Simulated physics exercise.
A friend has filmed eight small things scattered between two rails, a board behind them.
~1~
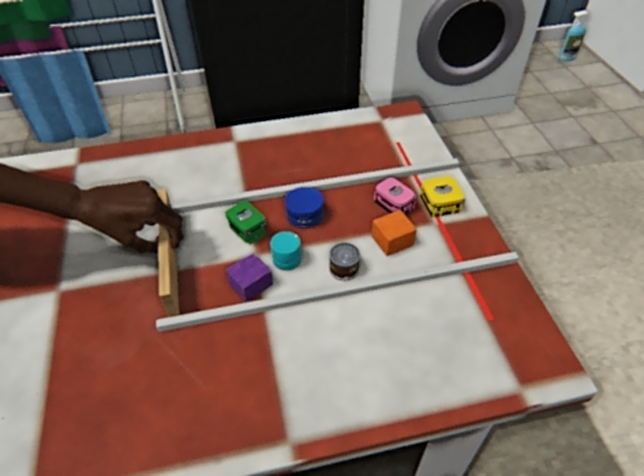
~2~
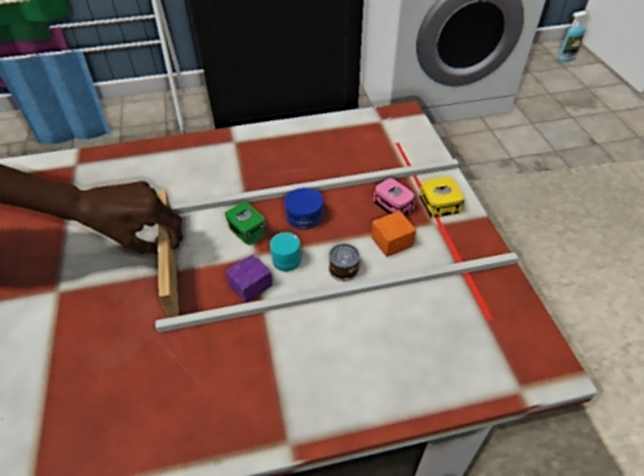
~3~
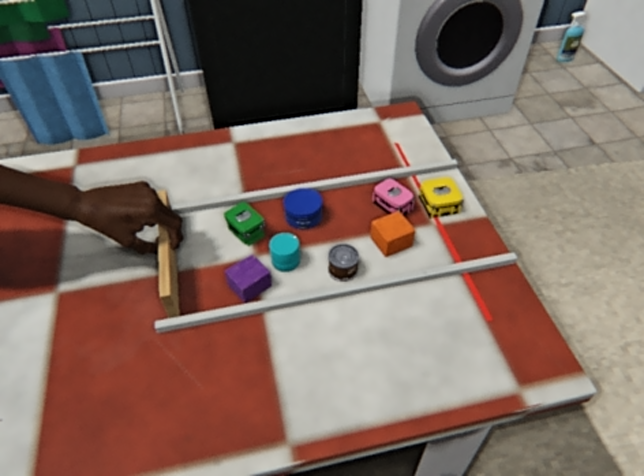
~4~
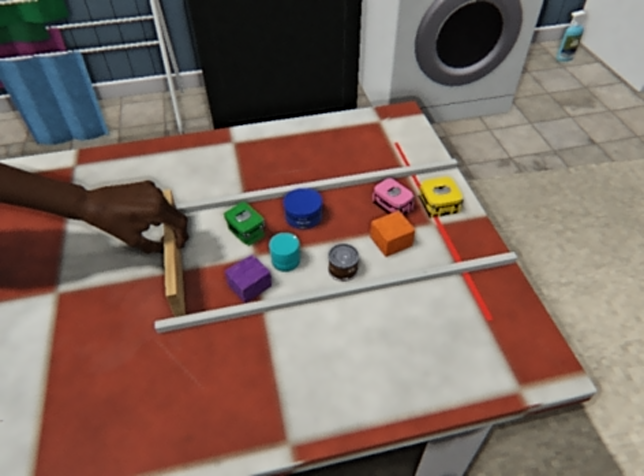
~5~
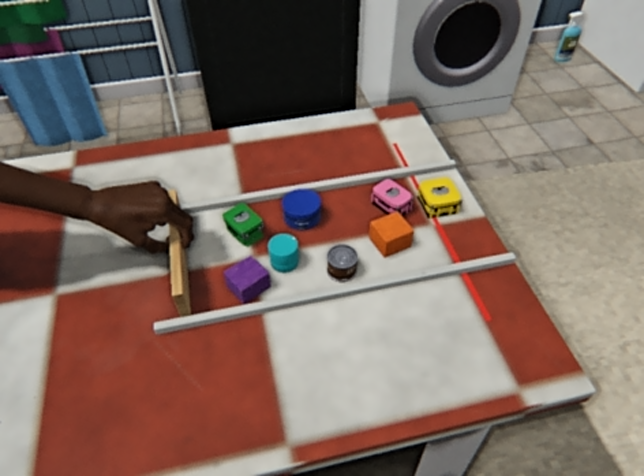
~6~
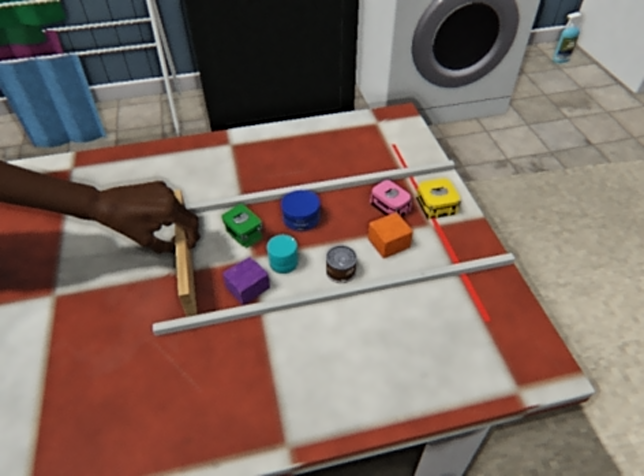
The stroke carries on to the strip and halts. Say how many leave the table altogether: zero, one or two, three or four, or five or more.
In the end the number that fall off is one or two.
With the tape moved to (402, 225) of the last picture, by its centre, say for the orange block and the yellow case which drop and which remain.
The orange block remains up; the yellow case is lost.
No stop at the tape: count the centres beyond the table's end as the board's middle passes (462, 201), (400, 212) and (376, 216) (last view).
Past the end: 5, 1 and 0.
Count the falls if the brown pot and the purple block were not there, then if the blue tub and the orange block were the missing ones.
It would be 2 and 1.
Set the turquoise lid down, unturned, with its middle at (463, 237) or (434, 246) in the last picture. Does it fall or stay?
In turn it drops off; falls.
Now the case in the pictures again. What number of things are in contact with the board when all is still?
It touches 3.
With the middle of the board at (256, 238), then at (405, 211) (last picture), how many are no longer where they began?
First 3, then 8.
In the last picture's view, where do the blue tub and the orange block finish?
Near (455, 176) and (474, 210).
A little later, none off yet; yellow case at rest near (438, 199); pink case at rest near (391, 200); orange block at rest near (390, 235).
Next, none off yet; yellow case shifted a little near (451, 199); pink case shifted about its own width near (422, 195); orange block shifted about its own width near (411, 227).
When it is over, the number that fall off is one or two; down, pink case and yellow case.
